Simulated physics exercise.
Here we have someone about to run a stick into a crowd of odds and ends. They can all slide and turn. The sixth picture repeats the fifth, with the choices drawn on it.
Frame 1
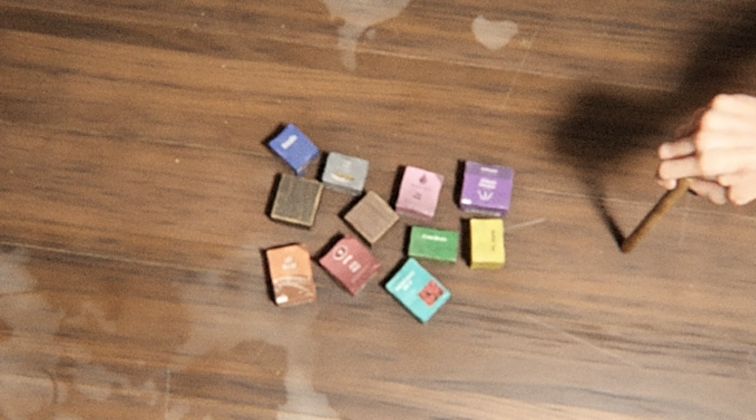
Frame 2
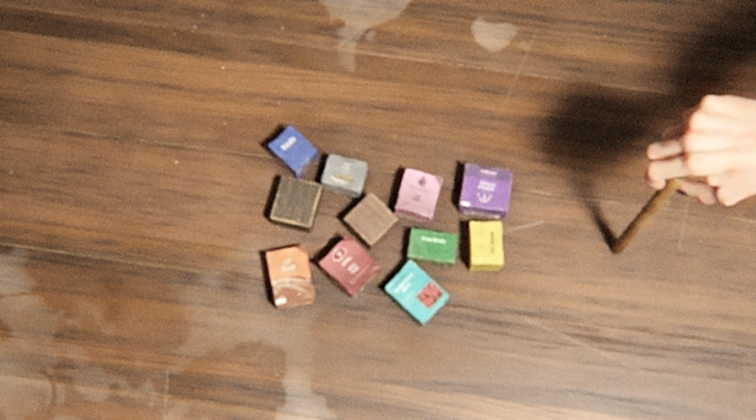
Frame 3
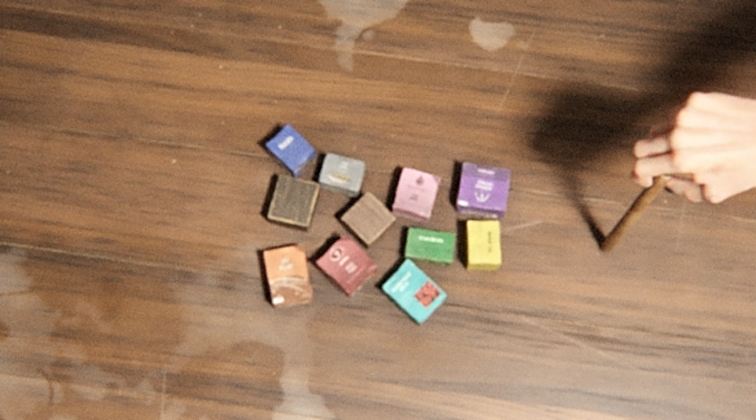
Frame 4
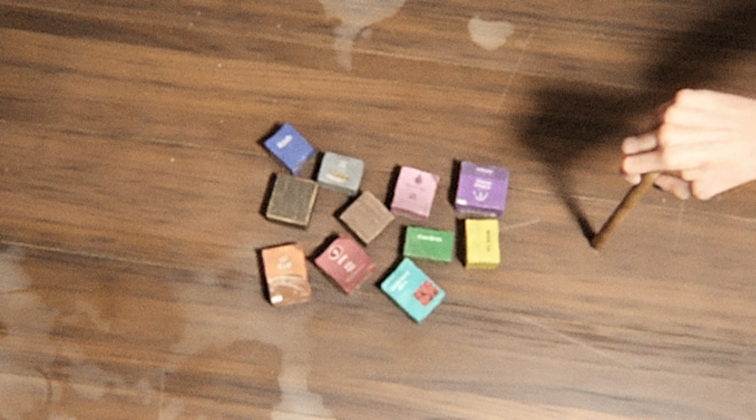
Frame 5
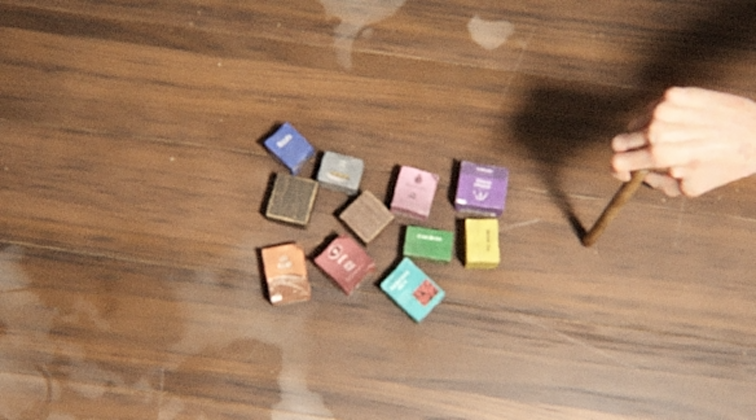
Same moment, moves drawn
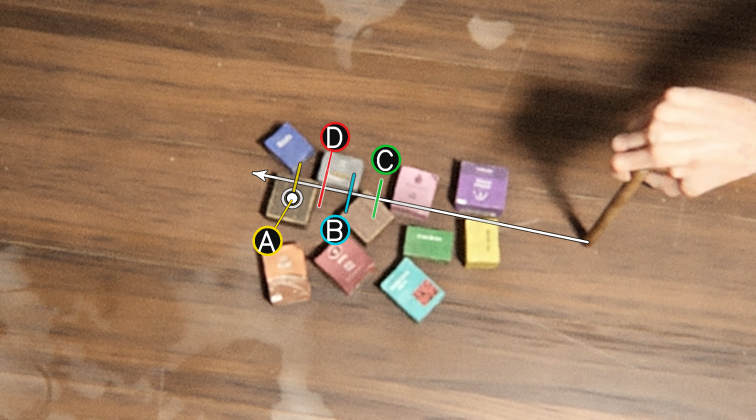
The clip opens on a loose cluster of small colourful boxes and blocks on a dark wooden surface, with a hand gripping a brown stick at the right. The hand moves the stick a short way left, narrowing the gap to the purple and yellow boxes, while the cluster's arrangement stays essentially unchanged.
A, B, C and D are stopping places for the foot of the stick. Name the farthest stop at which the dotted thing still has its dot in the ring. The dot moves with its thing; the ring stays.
Stop at D.
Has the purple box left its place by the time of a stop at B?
No.
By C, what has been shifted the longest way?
The pink box.
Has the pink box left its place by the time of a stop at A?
Yes.
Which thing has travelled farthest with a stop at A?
The pink box has gone farthest.
On the marked copy, A at (296, 182); B at (350, 193); C at (378, 199); D at (324, 188); the arrow from (588, 242) to (253, 173); the white dot at (292, 198).
Taking D. A third of the way, foot of the stick (492, 223).
Two thirds of the way, foot of the stick (398, 204); pink box (386, 178); yellow box (471, 246).
When it is over, foot of the stick (324, 188); pink box (378, 168); grey packet (331, 165); the dot is still in its ring.
As for the rest, A shifts the dotted thing to (277, 207); B keeps the dot in but is short; C keeps the dot in but is short.
